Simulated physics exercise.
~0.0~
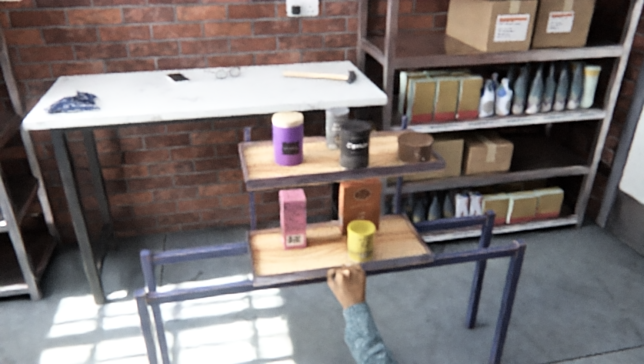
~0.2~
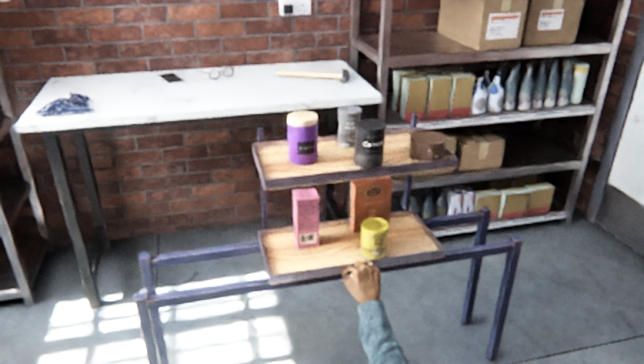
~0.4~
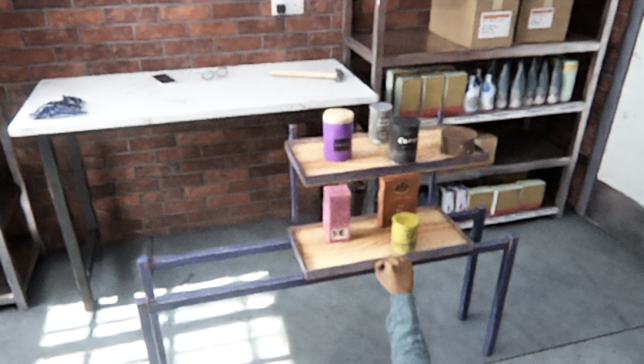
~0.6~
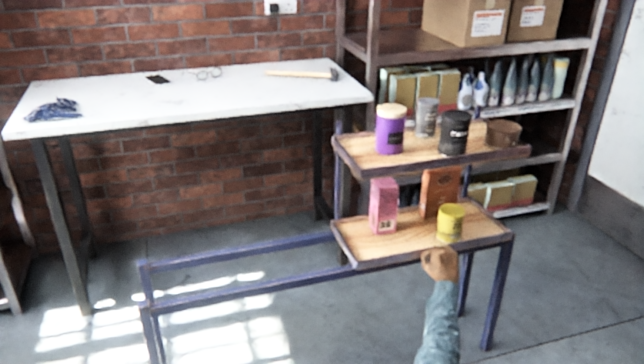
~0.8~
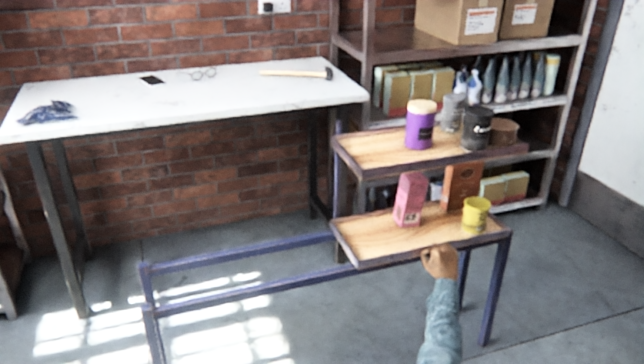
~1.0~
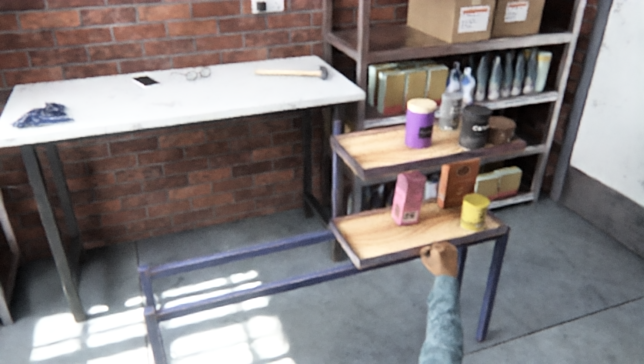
Two-tiered wooden tray of jars, tins and cartons sliding right along blue rails beside a hand, then stopping with everything upright.
